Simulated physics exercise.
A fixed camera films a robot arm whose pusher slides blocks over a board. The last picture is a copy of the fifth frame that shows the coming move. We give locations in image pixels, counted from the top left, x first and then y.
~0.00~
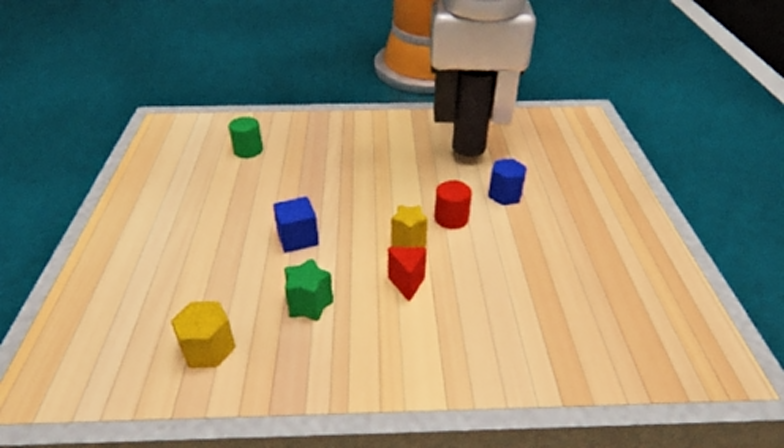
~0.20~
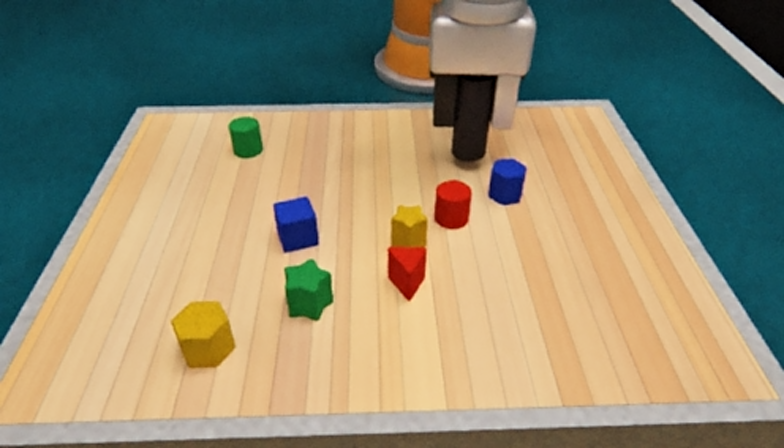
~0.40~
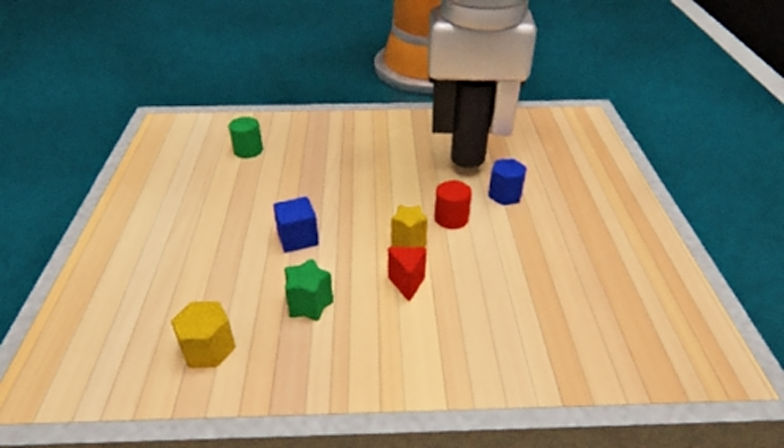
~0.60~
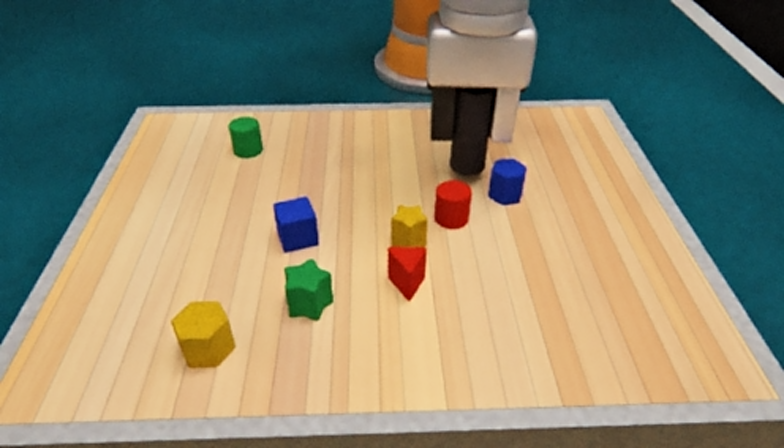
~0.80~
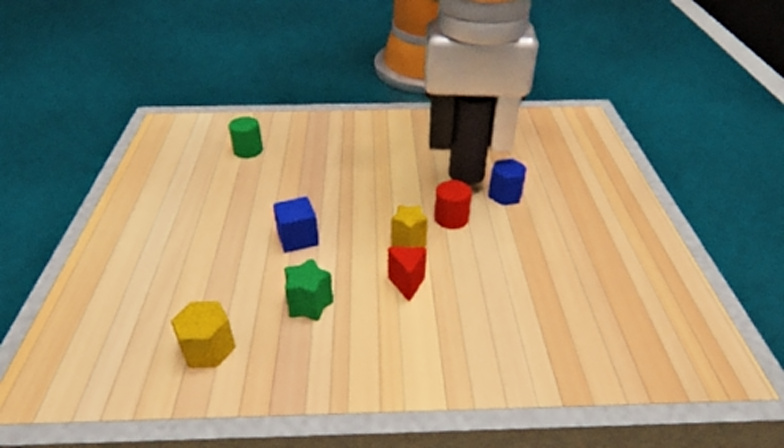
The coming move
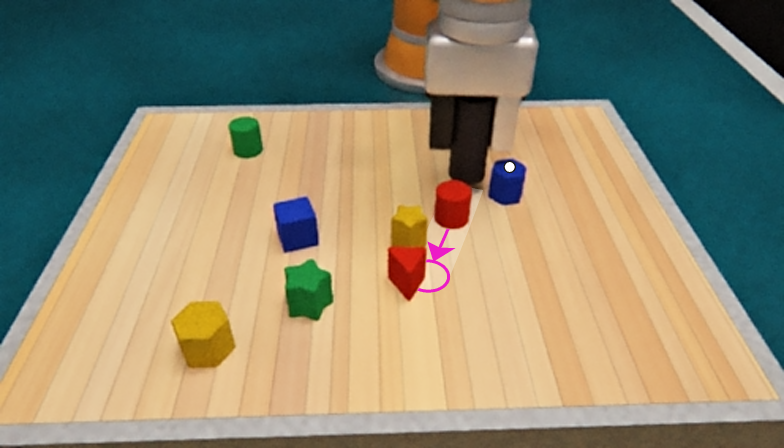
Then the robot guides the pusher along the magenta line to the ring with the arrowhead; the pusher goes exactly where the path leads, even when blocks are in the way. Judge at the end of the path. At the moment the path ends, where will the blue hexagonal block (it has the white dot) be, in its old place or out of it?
If the pusher follows that path, the blue hexagonal block stays in its place.
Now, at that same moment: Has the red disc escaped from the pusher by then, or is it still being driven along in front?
Most likely the red disc stays ahead.
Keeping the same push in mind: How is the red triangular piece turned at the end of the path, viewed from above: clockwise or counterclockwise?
From the top: Clockwise.
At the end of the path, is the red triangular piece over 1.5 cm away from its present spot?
My answer is yes.
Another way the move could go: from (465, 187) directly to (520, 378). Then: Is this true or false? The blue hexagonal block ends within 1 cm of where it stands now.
That is true.
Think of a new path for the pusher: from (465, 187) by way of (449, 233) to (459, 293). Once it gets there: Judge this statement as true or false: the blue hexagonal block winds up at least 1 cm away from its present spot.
My answer: False.
The line goes from (465, 187) to (427, 276); the dot is on the blue hexagonal block.
What follows on the original path. One third of the way, pusher at (455, 202); red disc at (446, 208).
Two thirds of the way, pusher at (443, 231); red triangular piece at (406, 258), turned 15° clockwise; yellow star at (405, 217), turned 35° clockwise; red disc at (434, 240).
At the end, pusher at (428, 263); red triangular piece at (392, 273), turned 85° clockwise; yellow star at (401, 218), turned 45° clockwise; red disc at (427, 276); blue hexagonal block unmoved.
